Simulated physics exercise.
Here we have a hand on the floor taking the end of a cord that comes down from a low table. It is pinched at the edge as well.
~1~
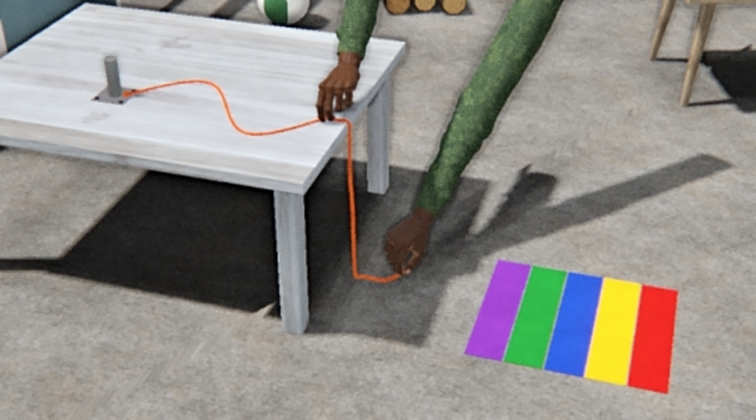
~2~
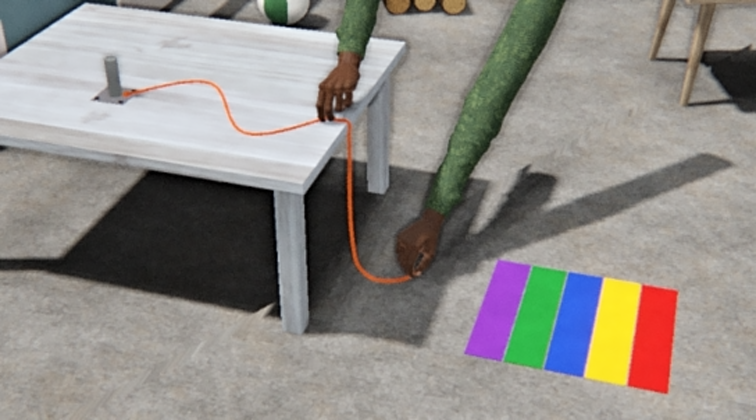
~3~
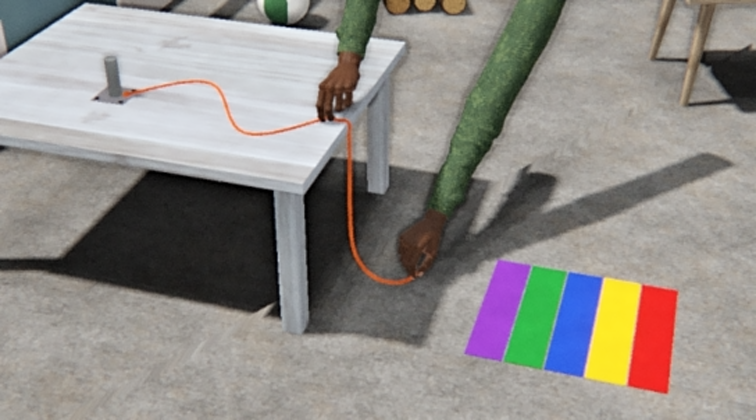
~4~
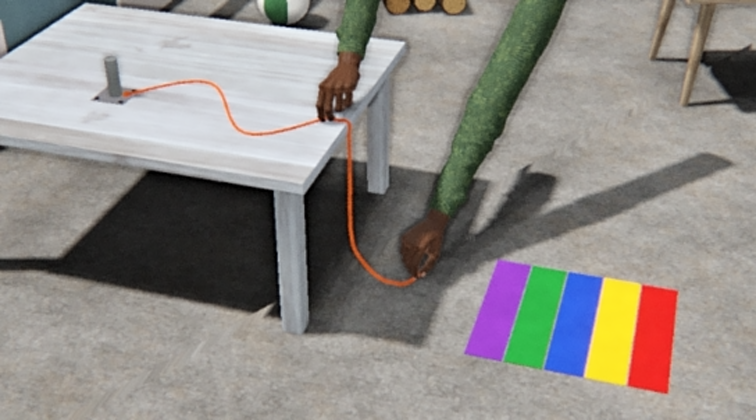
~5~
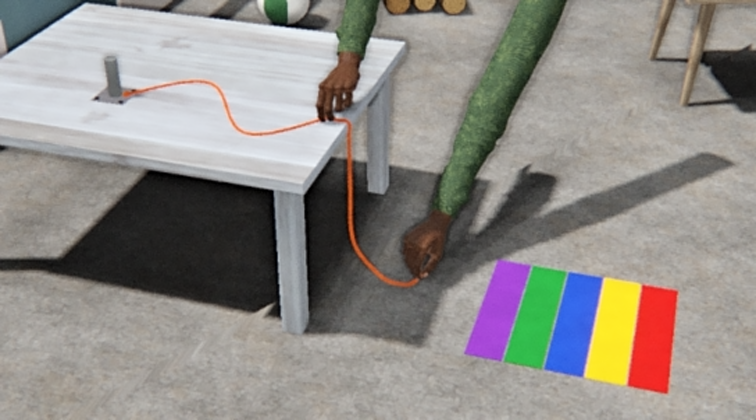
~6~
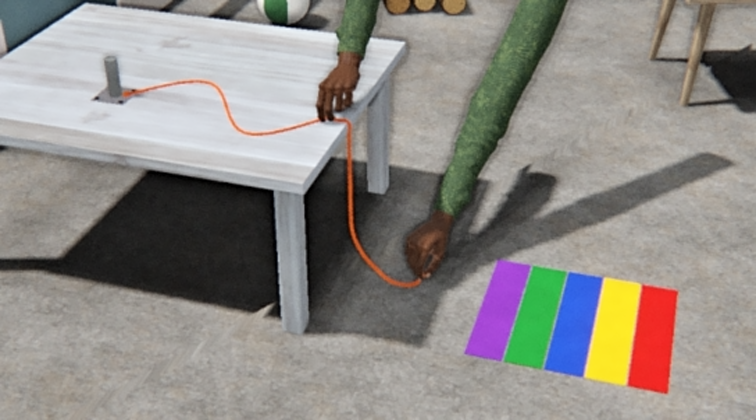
A hand near the floor, holding the end of an orange cord that hangs from a low table, shifts slightly right, then barely moves, while another hand pinches the cord at the table's edge, left of five coloured stripes.
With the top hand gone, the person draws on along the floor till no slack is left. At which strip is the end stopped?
The yellow one.
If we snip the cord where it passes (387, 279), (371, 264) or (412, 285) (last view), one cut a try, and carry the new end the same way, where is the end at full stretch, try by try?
Near (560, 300), (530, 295) and (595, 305).
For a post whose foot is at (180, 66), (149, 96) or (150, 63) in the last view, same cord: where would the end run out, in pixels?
In that order: (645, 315), (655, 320) and (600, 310).
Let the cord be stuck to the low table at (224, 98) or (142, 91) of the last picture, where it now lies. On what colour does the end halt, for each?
One after the other, blue; yellow.
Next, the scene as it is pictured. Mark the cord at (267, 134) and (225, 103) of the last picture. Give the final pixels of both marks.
The first at (346, 128), the second at (256, 113).
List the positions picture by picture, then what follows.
The first picture shows end (404, 272); purple (489, 338); green (528, 346); blue (568, 354); yellow (608, 361); red (650, 369).
The second picture shows end (414, 274); cord through (162, 87) (223, 96) (246, 133) (329, 119) (349, 185) (355, 257).
The third picture shows end (416, 275).
The fourth picture shows end (419, 275); cord through (162, 87) (223, 96) (246, 133) (329, 119) (350, 185) (359, 256).
The fifth picture shows end (421, 275).
The sixth picture shows end (424, 276); cord through (162, 87) (223, 96) (246, 133) (329, 119) (350, 185) (364, 256).
A little later, end near (545, 298); over green.
Next, end near (591, 306); over blue.
When it is tight, end near (619, 311); over yellow. It halts on the yellow strip.
